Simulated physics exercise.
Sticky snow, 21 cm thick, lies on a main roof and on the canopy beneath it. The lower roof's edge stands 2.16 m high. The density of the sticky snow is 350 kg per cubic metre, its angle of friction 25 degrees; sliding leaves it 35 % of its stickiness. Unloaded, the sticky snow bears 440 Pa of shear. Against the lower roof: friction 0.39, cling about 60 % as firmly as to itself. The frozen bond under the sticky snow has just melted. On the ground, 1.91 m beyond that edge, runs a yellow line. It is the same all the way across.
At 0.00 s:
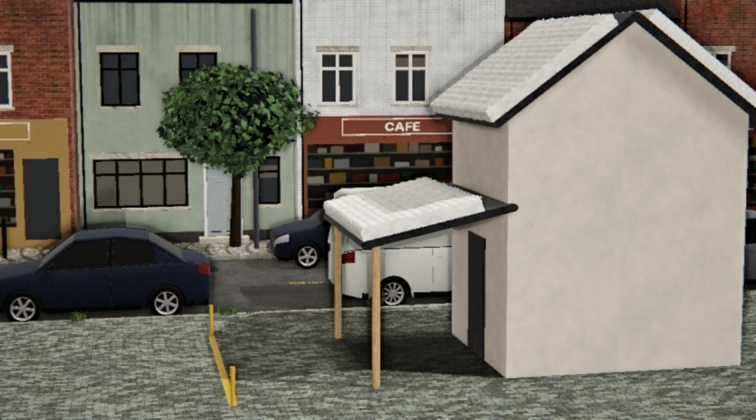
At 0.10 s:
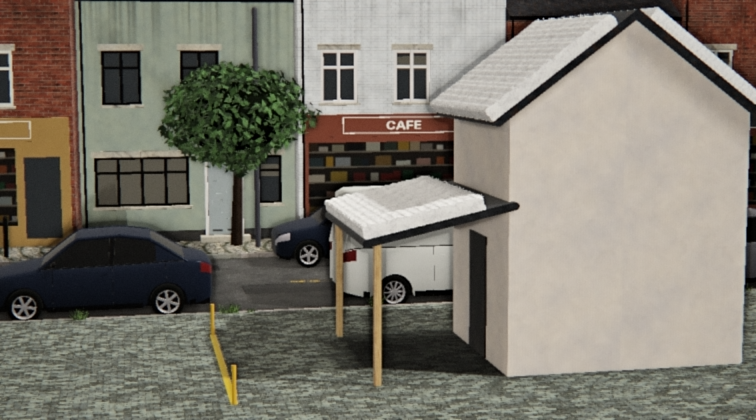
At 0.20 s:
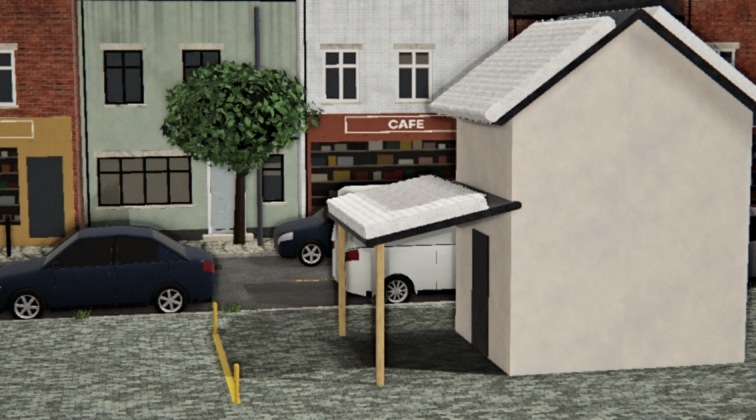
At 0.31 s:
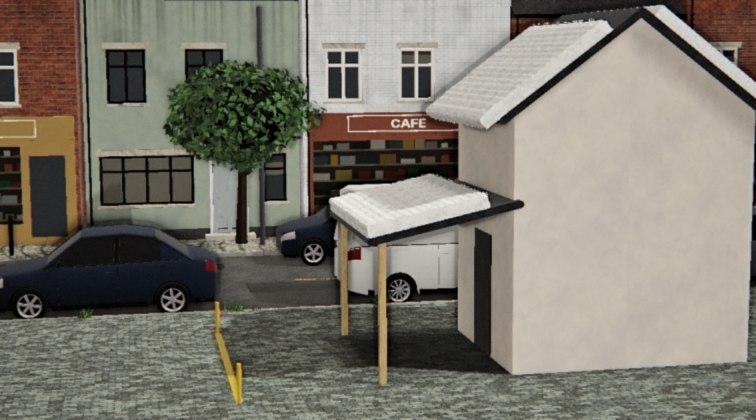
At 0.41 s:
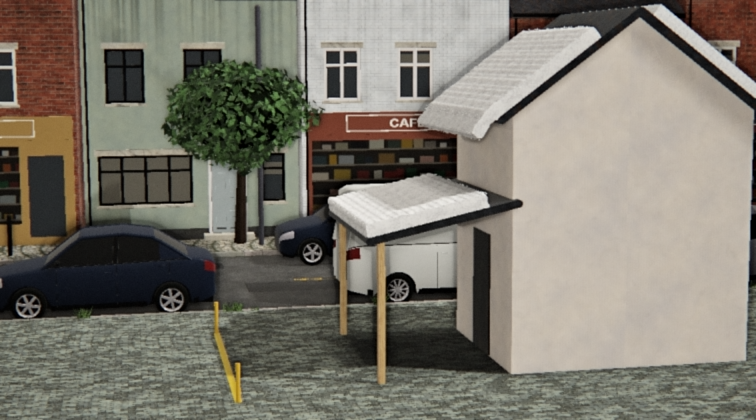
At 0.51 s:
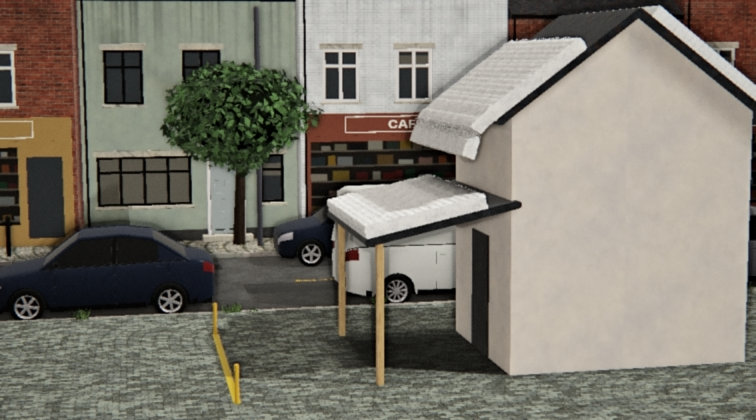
A small building's thick white snow slides down its roof and bends over the edge above the canopy.
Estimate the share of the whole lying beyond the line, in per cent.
It comes to some 24 %.
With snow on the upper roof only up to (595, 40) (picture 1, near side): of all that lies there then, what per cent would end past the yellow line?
Then about 18 %.
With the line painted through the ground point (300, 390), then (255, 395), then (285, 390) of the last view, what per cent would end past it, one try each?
In that order: 50 %, 30 %, 40 %.
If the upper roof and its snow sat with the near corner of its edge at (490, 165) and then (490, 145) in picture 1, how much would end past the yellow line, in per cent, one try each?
In that order: 3 %, 8 %.
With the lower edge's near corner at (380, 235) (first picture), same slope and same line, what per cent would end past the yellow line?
Then about 25 %.
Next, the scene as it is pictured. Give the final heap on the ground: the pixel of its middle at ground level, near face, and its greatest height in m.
Around (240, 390); it stands about 0.3 m.
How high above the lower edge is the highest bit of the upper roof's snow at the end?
About 0.6 m.
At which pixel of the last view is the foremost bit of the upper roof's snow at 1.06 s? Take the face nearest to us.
Around (375, 220).
After 1.06 s, none is below the lower edge and 0 % is past the line.
After 1.71 s, 43 % is below the lower edge and 0 % is past the line.
After 2.35 s, 57 % is below the lower edge and 24 % is past the line.
After 3.00 s, 57 % is below the lower edge and 24 % is past the line.
After 3.10 s, 57 % is below the lower edge and 24 % is past the line.
